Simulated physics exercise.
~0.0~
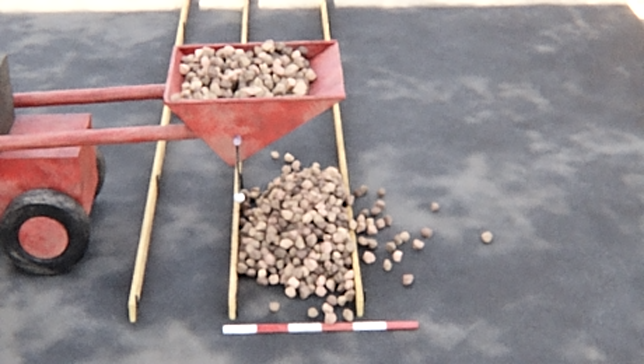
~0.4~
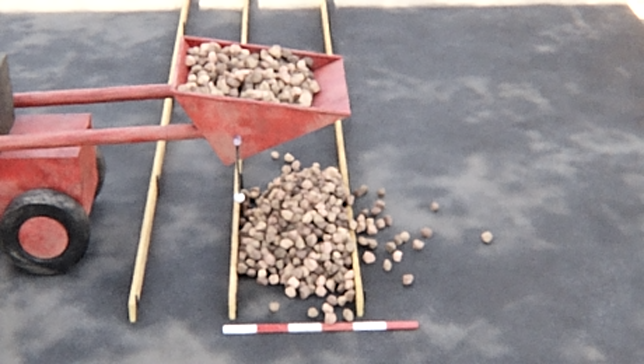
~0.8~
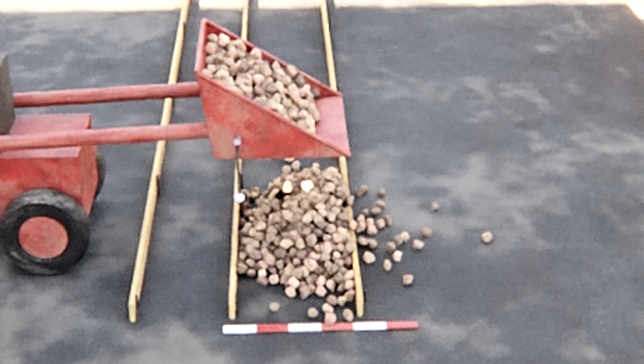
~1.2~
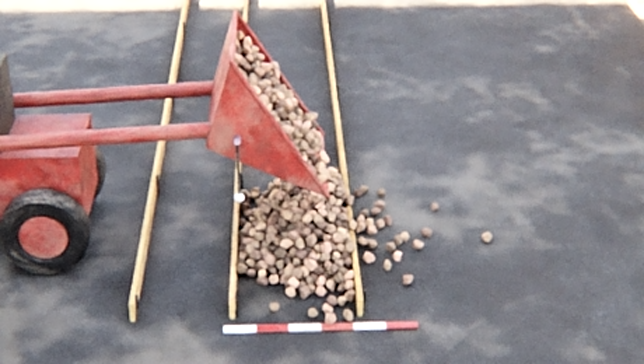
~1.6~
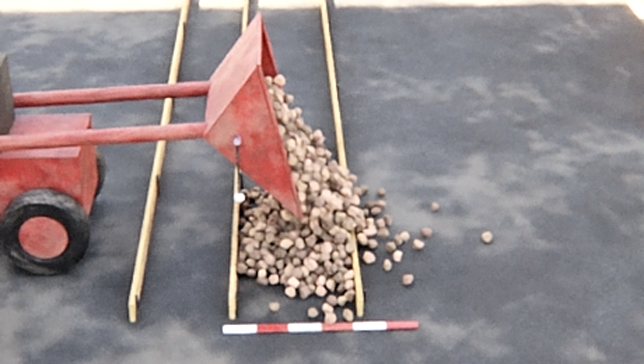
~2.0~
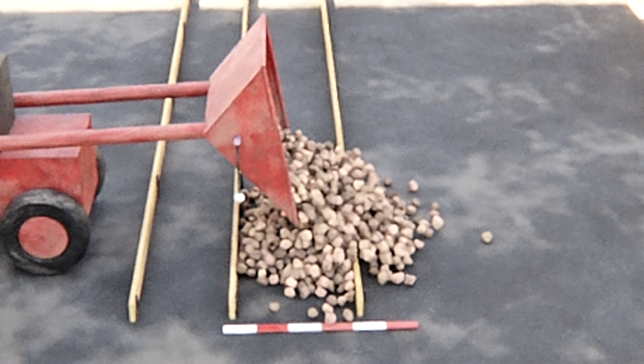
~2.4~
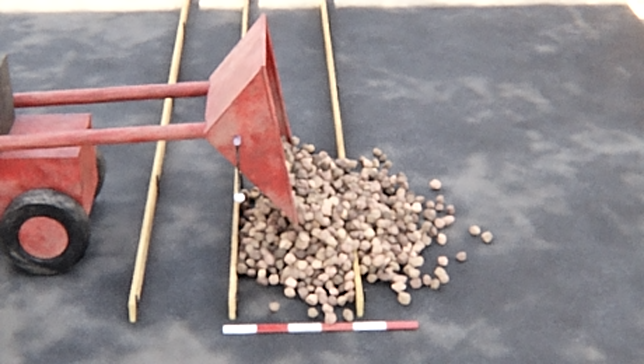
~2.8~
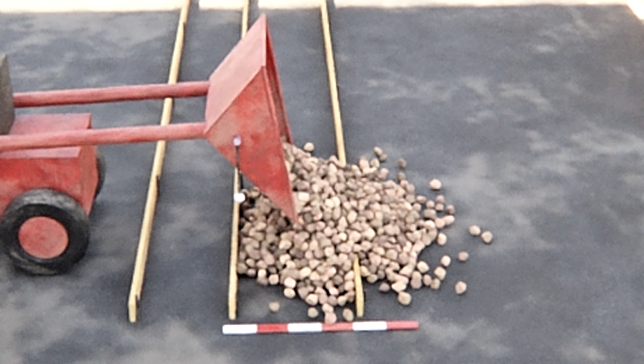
On a dark floor, a red loader tips its bucket, spilling stones onto a widening pile.
